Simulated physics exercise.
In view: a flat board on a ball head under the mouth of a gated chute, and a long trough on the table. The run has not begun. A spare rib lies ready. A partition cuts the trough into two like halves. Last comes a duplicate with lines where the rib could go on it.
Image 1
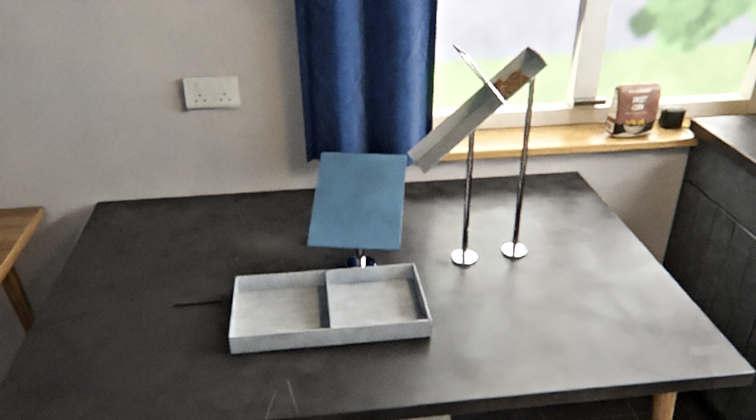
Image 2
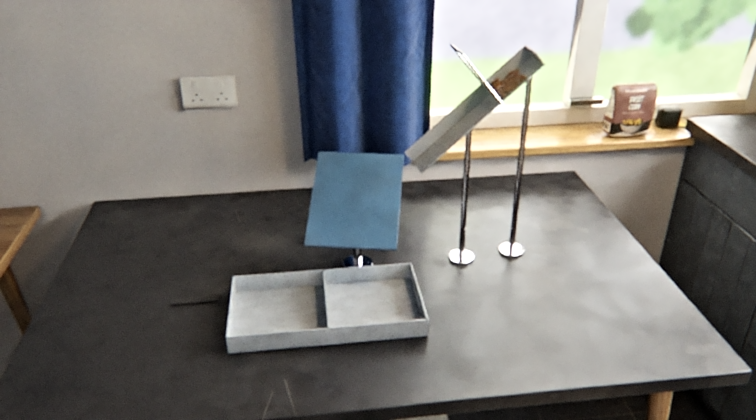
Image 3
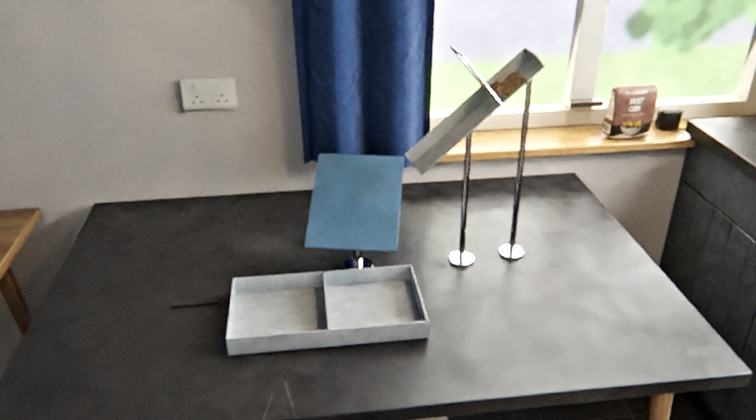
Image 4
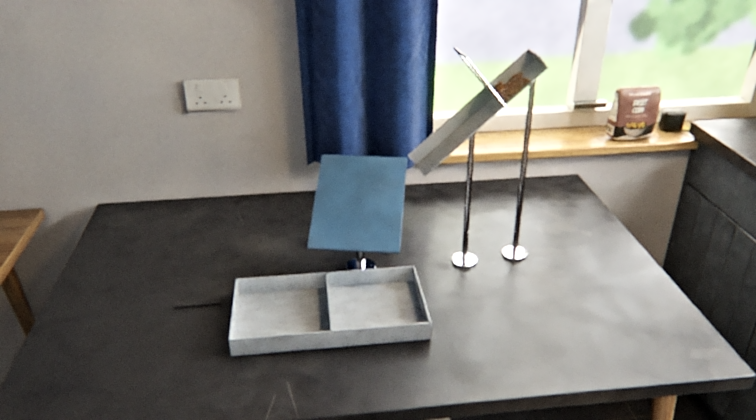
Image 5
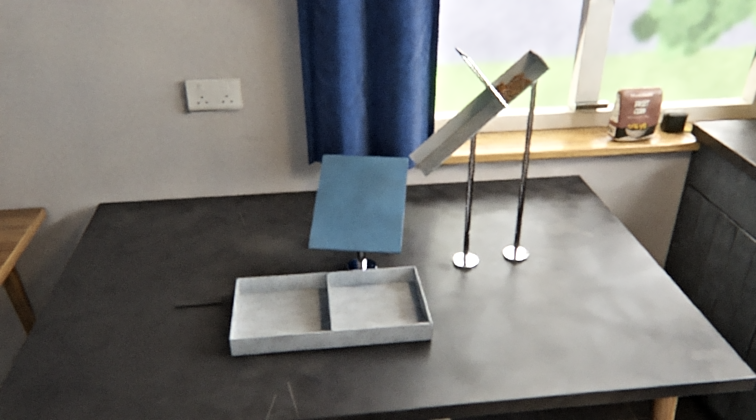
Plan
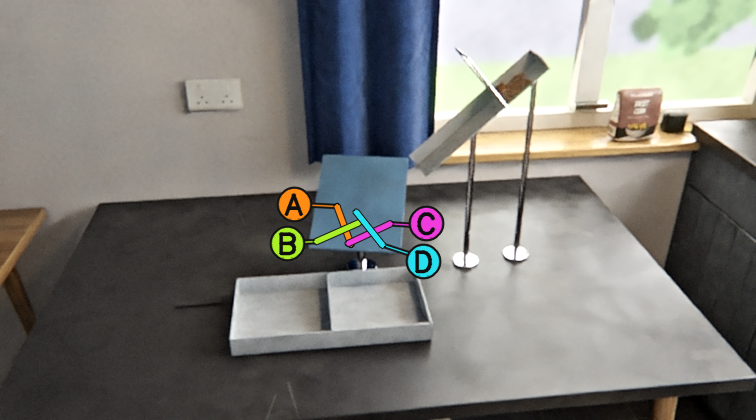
To begin with, a tilted blue board stands behind a pale two-part tray on a dark table, with a sloping chute on two thin metal posts to its right, holding something brownish near its top. The view shifts very slightly, while the objects themselves stay still throughout.
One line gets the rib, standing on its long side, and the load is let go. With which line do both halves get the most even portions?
B works best here.
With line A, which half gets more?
More lands on the right.
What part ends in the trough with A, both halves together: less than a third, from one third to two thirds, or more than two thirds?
Line A gives more than two thirds.
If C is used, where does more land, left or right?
More lands on the left.
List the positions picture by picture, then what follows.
The first frame shows load behind the gate at (506, 90), cereal balls; lip of the chute at (420, 168), sloping fairly steeply.
The second frame shows middle of the board at (356, 198), tilted fairly steeply; middle of its low edge at (350, 247); of its high edge at (361, 153).
The third frame shows front corners of the trough at (227, 339) and (428, 321); front end of its middle wall at (329, 330); gate still shut at (484, 86).
The fourth frame shows middle of the load at (506, 93); lip at (421, 171).
The fifth frame shows middle of the load at (508, 93); lip at (422, 171).
On the marked copy, line A from (337, 206) to (351, 244); line B from (359, 222) to (316, 241); line C from (390, 223) to (348, 243); line D from (356, 212) to (382, 245).
For line A, of what is caught, a small part in the left half, most in the right.
For line B, of what is caught, about half in the left half, about half in the right.
For line C, of what is caught, nearly all in the left half, a small part in the right.
For line D, of what is caught, a small part in the left half, nearly all in the right.
